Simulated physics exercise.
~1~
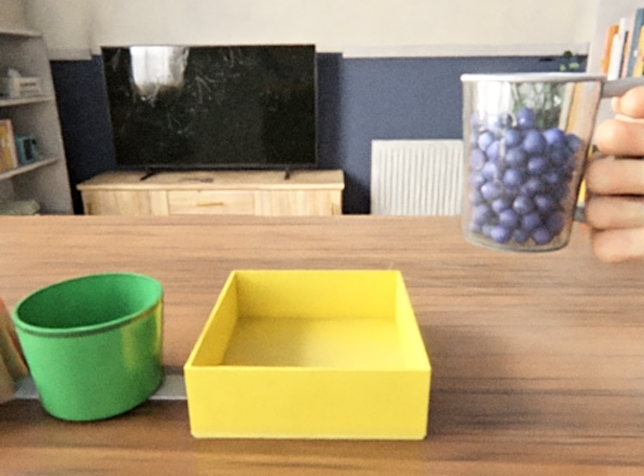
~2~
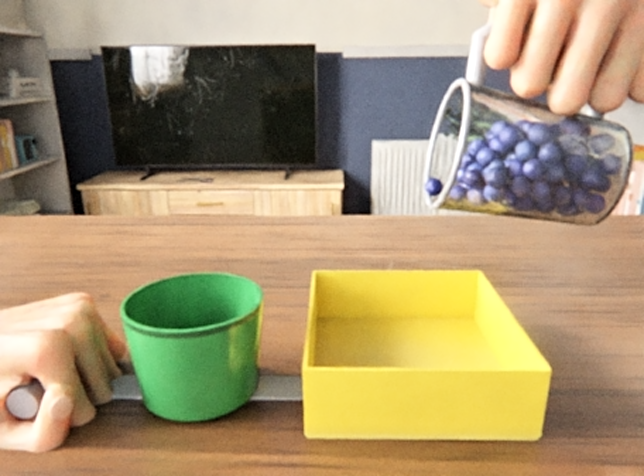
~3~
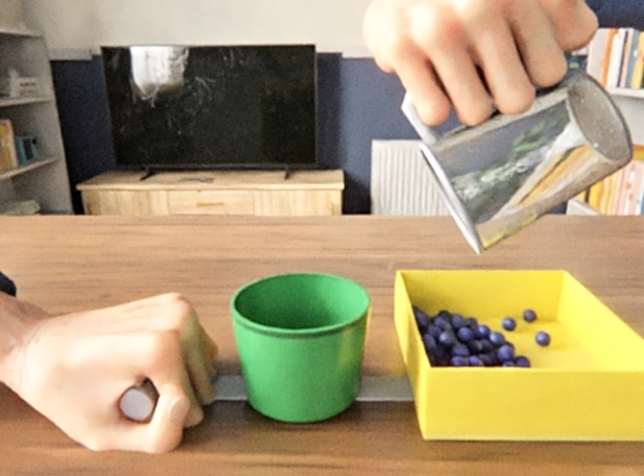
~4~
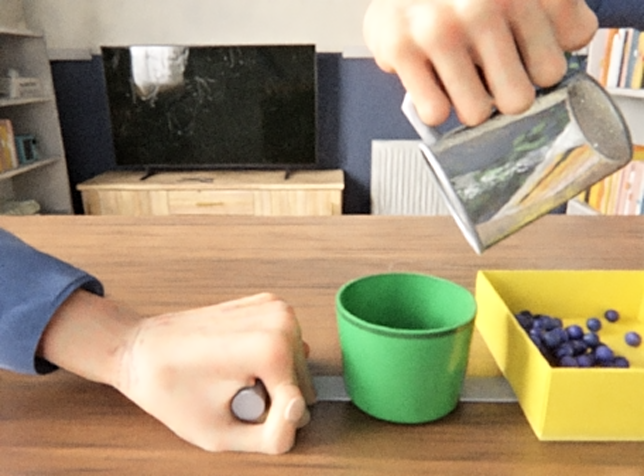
A hand tips blueberries from a clear cup into a yellow tin sliding right beside a green dish.
